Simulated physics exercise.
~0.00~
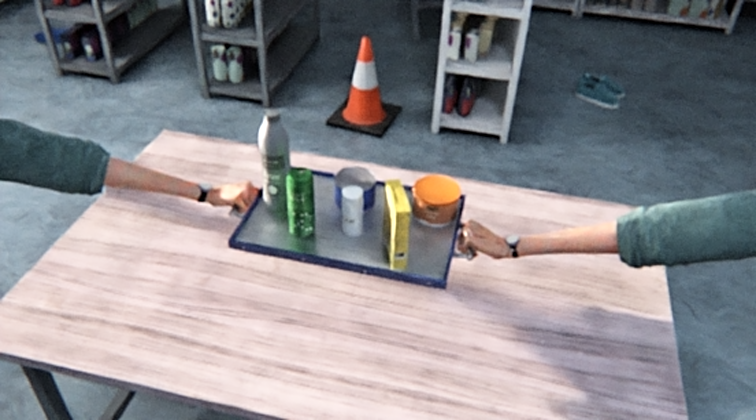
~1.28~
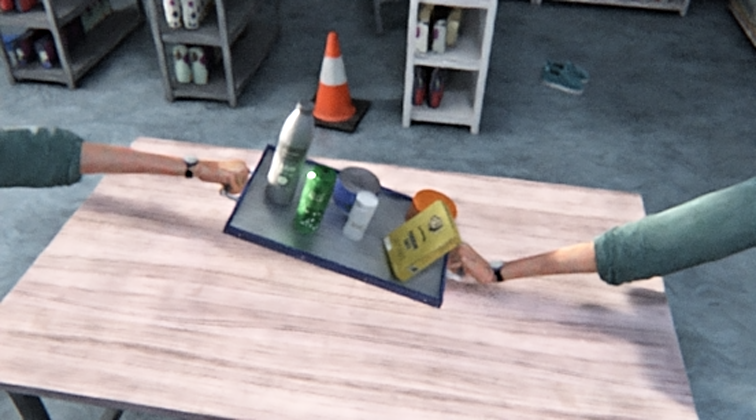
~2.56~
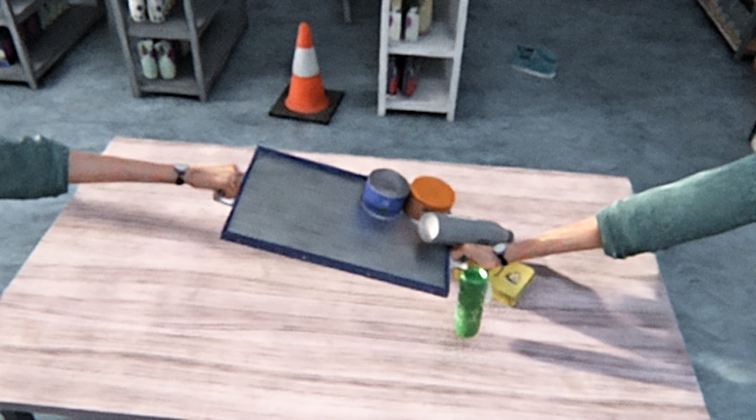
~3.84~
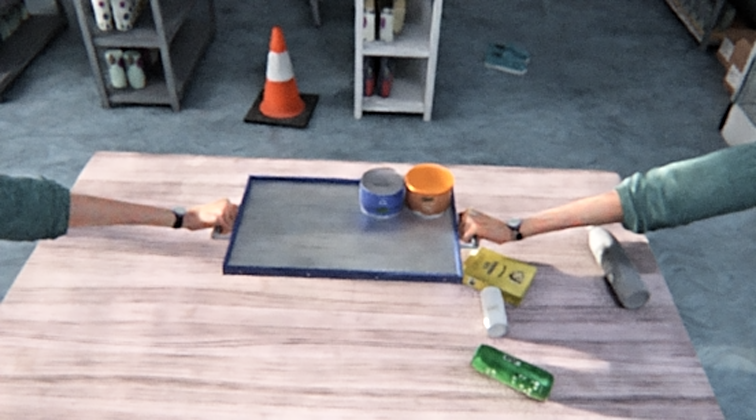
A blue-rimmed grey tray, gripped at each end by an arm in a green sleeve, sits above a pale wooden table in a workshop, seen from above, with shelves and a traffic cone behind. It carries a grey bottle, green can, white shaker, blue tub, yellow packet and orange tub, left to right. The hands tip its right edge down, and the yellow packet leans and goes off first. The white shaker follows, then the bottle and can topple off the right side. The tray is levelled, holding only the two tubs, with the other four items lying on the table at right.
